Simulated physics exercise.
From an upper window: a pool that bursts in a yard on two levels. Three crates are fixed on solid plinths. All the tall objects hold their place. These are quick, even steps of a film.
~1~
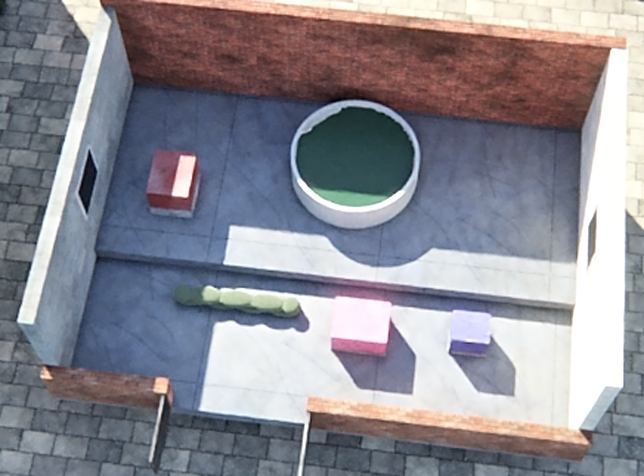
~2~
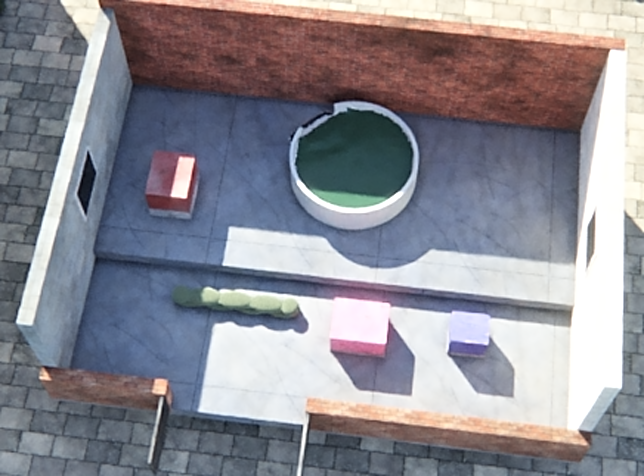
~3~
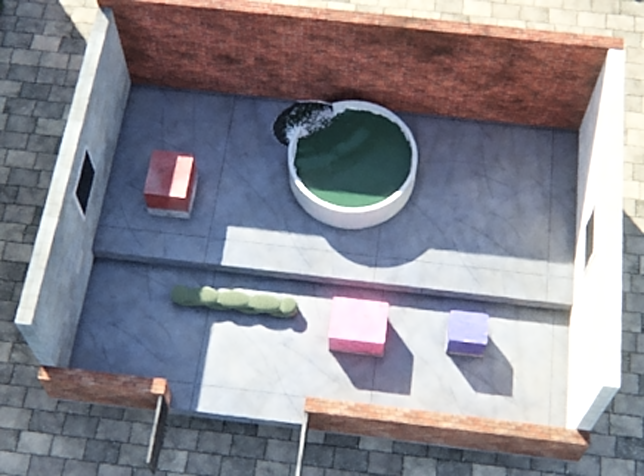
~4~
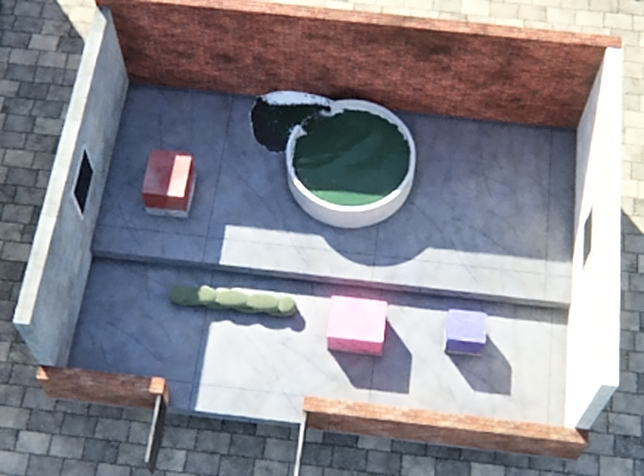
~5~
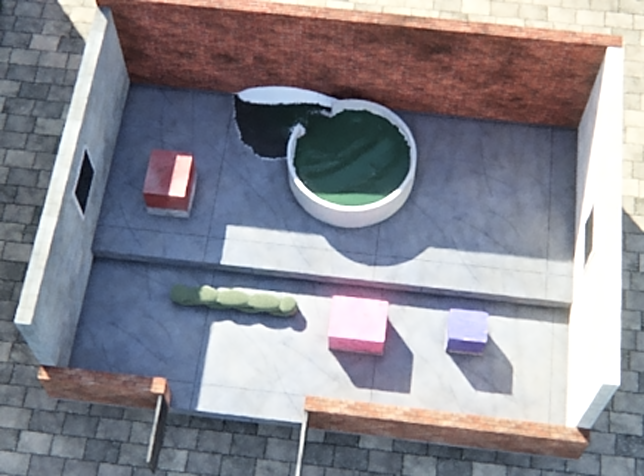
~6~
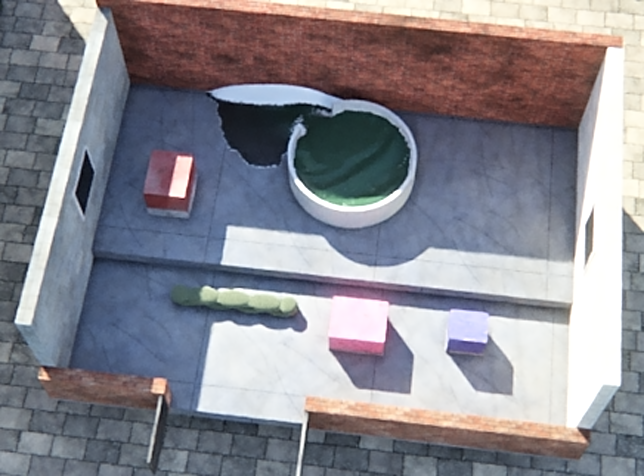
A walled yard on two levels, paved in grey and edged with brick and pale walls, is seen from high above. A round white-rimmed pool of dark green water stands on the upper level, with a red block to its left, while a row of green shrubs, a pink block and a purple block line the lower level. The pool's far left rim opens and dark water pours out, spreading leftward beside the back wall with a pale edge.
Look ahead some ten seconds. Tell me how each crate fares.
In the end: The blue crate escapes dry; the pink crate is wetted; the red crate escapes dry.
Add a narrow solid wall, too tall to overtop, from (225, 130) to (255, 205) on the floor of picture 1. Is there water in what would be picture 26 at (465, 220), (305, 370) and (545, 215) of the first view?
One after the other: Not flooded, clear, free of water.
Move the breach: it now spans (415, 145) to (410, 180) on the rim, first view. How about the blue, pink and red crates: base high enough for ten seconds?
In short: The blue one ends up wet, the pink one is topped, the red one stays dry.
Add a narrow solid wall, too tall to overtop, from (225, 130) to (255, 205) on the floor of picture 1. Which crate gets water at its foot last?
Last comes the blue one.
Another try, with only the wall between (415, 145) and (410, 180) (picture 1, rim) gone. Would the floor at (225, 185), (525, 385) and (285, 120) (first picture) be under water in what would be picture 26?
In turn: Free of water, under water, not flooded.
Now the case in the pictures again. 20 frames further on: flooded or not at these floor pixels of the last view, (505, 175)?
At that place: Wet.
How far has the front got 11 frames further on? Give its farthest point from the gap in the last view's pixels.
Near (98, 224).
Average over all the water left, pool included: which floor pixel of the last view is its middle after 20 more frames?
Near (279, 164).
A moment on, water covers 10 % of the floor; the blue crate not reached, the pink crate not reached, the red crate not reached.
Next, water covers 15 % of the floor; the blue crate not reached, the pink crate not reached, the red crate water round its plinth.
Then, water covers 30 % of the floor; the blue crate not reached, the pink crate not reached, the red crate water round its plinth.
Later, water covers 50 % of the floor; the blue crate not reached, the pink crate not reached, the red crate water round its plinth.
In the end, water covers 80 % of the floor; the blue crate stayed above the water, the pink crate was topped, the red crate stayed above the water.
